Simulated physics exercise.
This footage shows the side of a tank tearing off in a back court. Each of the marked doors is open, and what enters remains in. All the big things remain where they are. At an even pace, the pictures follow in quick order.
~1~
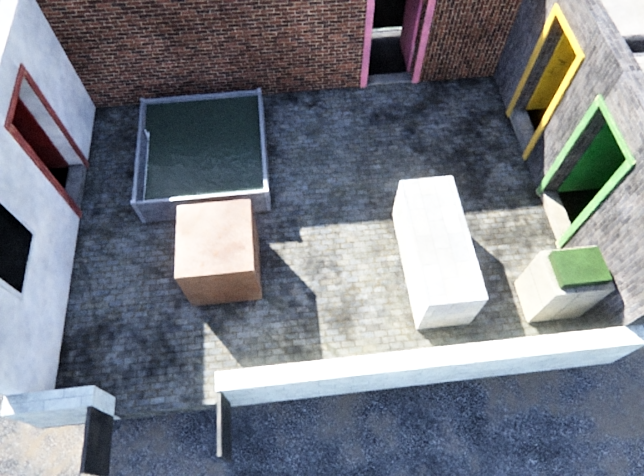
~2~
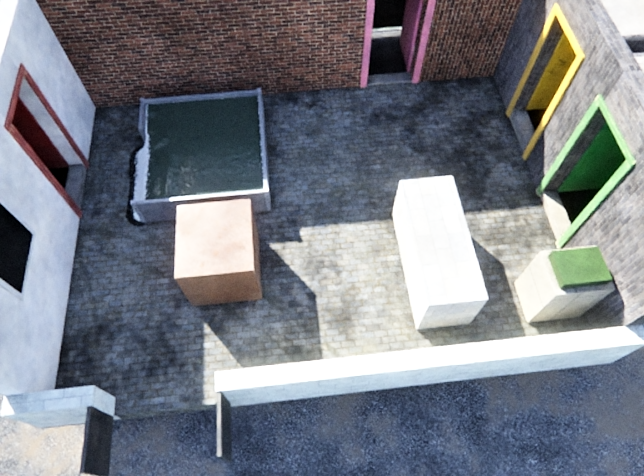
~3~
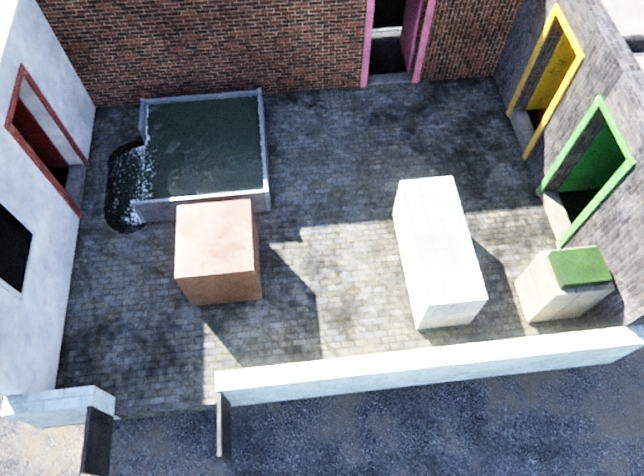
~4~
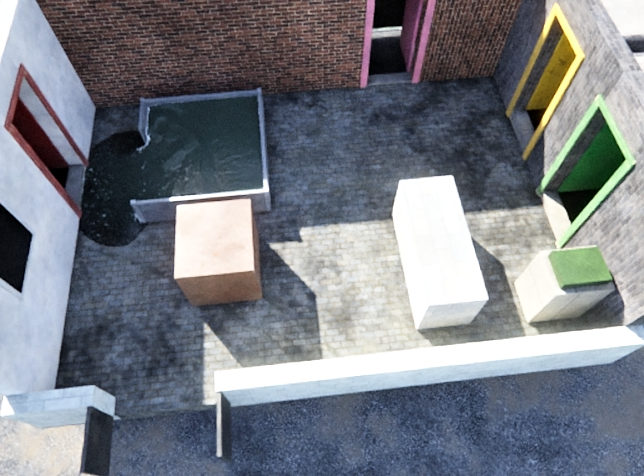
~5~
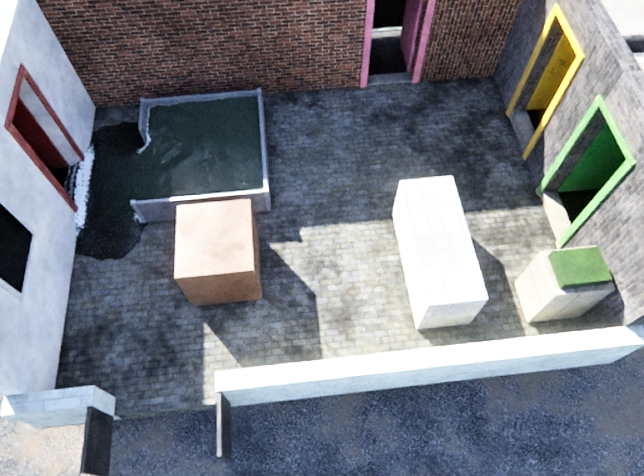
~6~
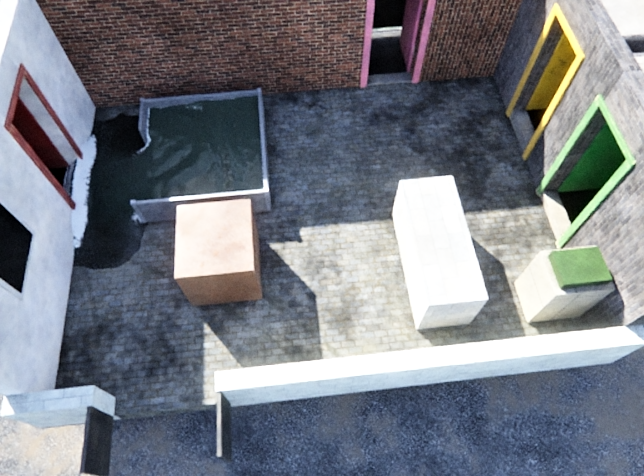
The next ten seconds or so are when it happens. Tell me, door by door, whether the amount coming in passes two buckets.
At the pink door it stays within two buckets; at the green door it stays within two buckets; at the red door it passes two buckets; at the yellow door it stays within two buckets.
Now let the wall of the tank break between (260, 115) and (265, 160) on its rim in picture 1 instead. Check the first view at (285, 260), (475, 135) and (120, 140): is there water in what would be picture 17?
Taken in turn they're unwetted, swamped and unwetted.
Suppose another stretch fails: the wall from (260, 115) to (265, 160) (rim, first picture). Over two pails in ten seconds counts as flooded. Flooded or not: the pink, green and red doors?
Pink exceeds the limit, green falls short, red falls short.
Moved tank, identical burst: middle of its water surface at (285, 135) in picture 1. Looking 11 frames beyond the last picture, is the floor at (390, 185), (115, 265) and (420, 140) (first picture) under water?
In that order: Not reached, reached by the flood, not reached.
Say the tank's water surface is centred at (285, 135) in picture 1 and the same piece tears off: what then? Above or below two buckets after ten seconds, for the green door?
As far as I can tell, green door stays within limits.
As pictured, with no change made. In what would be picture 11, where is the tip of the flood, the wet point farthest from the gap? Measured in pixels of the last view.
I'd go with roughly (65, 328).
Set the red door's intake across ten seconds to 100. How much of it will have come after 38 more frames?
Estimate: Roughly 100 %.
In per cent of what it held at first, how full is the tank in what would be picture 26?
Roughly 38 percent.
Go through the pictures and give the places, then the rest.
The first picture shows still water in the tank at (202, 146).
In the second picture, water pours out at (147, 178) and has run to a hidden place.
In the third picture, water pours out at (147, 179) and has run to (123, 228).
In the fourth picture, water pours out at (147, 179) and has run to (89, 157).
In the fifth picture, water pours out at (147, 179) and has run to (92, 138).
In the sixth picture, the front is at (94, 126), out from the gap at (147, 179).
A moment on, water covers 10 % of the floor; the pink door not reached, the green door not reached, the red door over two buckets in, the yellow door not reached.
Next, water covers 20 % of the floor; the pink door not reached, the green door not reached, the red door far over two buckets in, the yellow door not reached.
Then, water covers 30 % of the floor; the pink door not reached, the green door not reached, the red door far over two buckets in, the yellow door not reached.
Later, water covers 60 % of the floor; the pink door wet at the sill, nothing in, the green door not reached, the red door far over two buckets in, the yellow door wet at the sill, nothing in.
In the end, water covers 80 % of the floor; the pink door wet at the sill, nothing in, the green door wet at the sill, nothing in, the red door far over two buckets in, the yellow door wet at the sill, nothing in.
